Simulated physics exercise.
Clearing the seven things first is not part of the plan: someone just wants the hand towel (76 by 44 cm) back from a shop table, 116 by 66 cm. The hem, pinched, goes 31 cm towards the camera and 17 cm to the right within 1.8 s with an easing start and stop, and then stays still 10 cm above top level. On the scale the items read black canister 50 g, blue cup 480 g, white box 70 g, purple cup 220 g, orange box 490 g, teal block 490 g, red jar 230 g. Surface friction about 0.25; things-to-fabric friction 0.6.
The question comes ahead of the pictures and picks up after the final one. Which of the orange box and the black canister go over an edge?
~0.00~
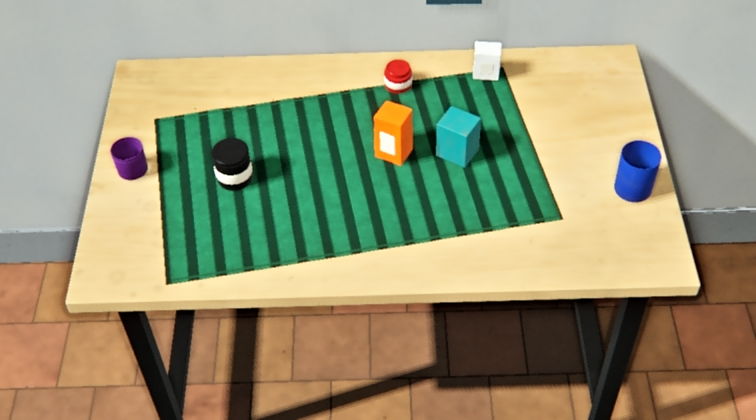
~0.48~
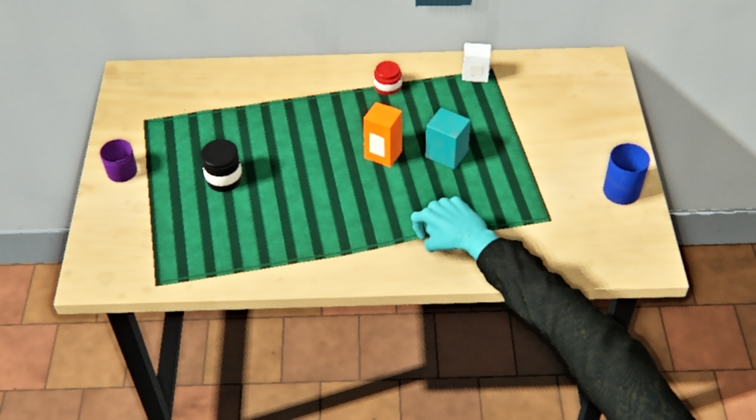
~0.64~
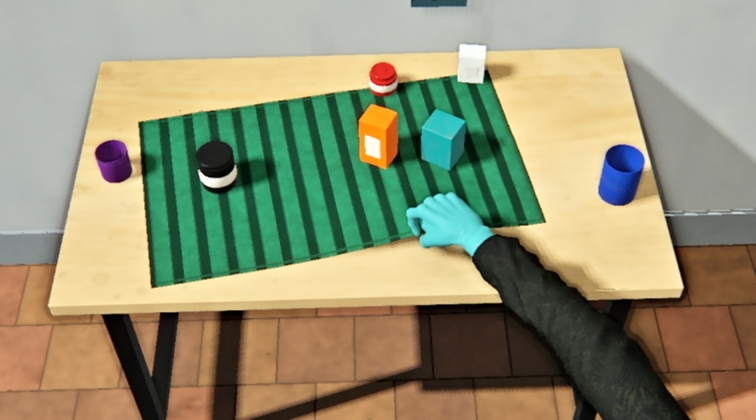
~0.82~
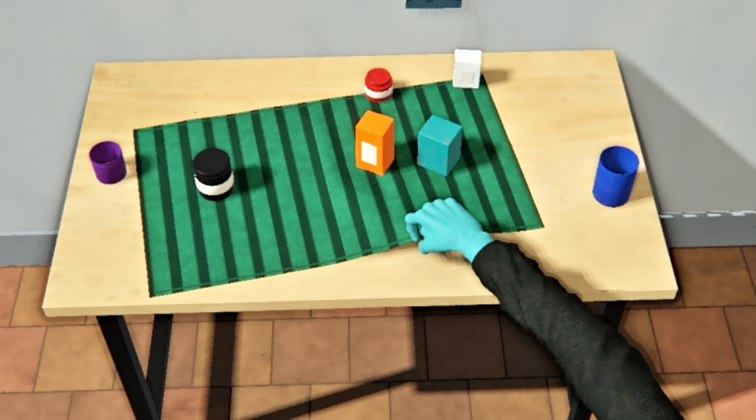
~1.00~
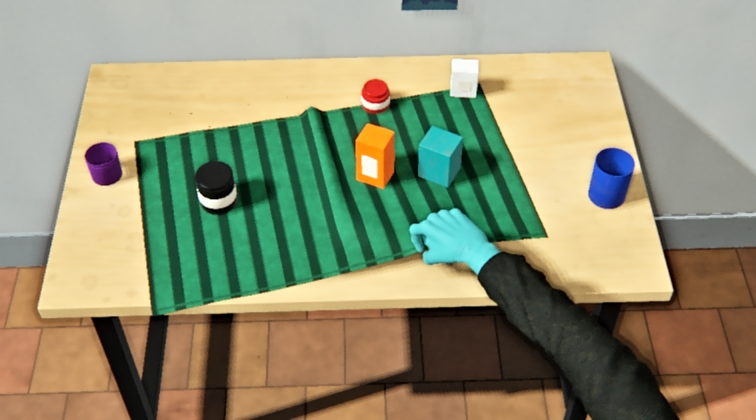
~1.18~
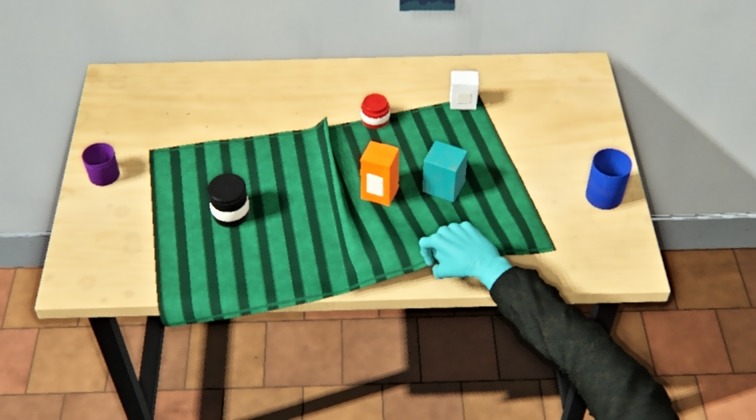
In order: My guess is the orange box ends up off the surface. My guess is the black canister ends up off the surface.
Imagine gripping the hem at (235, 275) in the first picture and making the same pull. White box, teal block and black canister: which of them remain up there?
Log - white box: Still on top; teal block: Still on top; black canister: Off the top.
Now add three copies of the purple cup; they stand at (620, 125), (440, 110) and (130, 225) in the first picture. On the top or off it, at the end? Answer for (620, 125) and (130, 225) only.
First keeps its place, second keeps its place.
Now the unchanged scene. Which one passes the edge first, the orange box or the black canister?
I'd pick the black one.
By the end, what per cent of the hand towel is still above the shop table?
Some 0 in a hundred.
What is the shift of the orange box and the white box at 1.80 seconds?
For the orange box it's around 30 cm, and for the white box around 25 cm.
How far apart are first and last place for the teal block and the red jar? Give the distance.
The teal block goes over the edge, while the red jar ends up 50 cm away.
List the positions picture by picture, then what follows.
The first picture shows shows, orange box (393, 113); black canister (230, 150); hand towel corners (166, 286) (155, 119) (563, 220).
The second picture shows shows, hand towel corners (156, 287) (144, 120); grip (424, 237).
The third picture shows shows, hand towel corners (151, 289) (138, 122); grip (419, 234).
The fourth picture shows shows, orange box (375, 123); white box (468, 56); teal block (441, 130); hand towel corners (150, 298) (133, 130); grip (418, 239).
The fifth picture shows shows, orange box (375, 136); white box (465, 66); teal block (441, 141); hand towel corners (153, 316) (134, 142); grip (422, 250).
The sixth picture shows shows, orange box (380, 153); black canister (227, 187); hand towel corners (149, 150) (556, 251); grip (432, 263).
By 1.5 s, 85 % of the hand towel is still over the top; orange box 19 cm off its start, black canister 19 cm off its start, red jar 18 cm off its start.
By 1.8 s, 65 % of the hand towel is still over the top; black canister 30 cm off its start, orange box 29 cm off its start, teal block 28 cm off its start.
By 2.1 s, 45 % of the hand towel is still over the top; black canister 43 cm off its start at (313, 345), orange box 38 cm off its start at (450, 261), teal block 36 cm off its start at (522, 262).
By 2.4 s, 5 % of the hand towel is still over the top; black canister over the edge, orange box 48 cm off its start, teal block over the edge.
By 4.0 s, 0 % of the hand towel is still over the top; black canister over the edge, orange box over the edge, teal block over the edge, red jar 48 cm off its start at (446, 246).
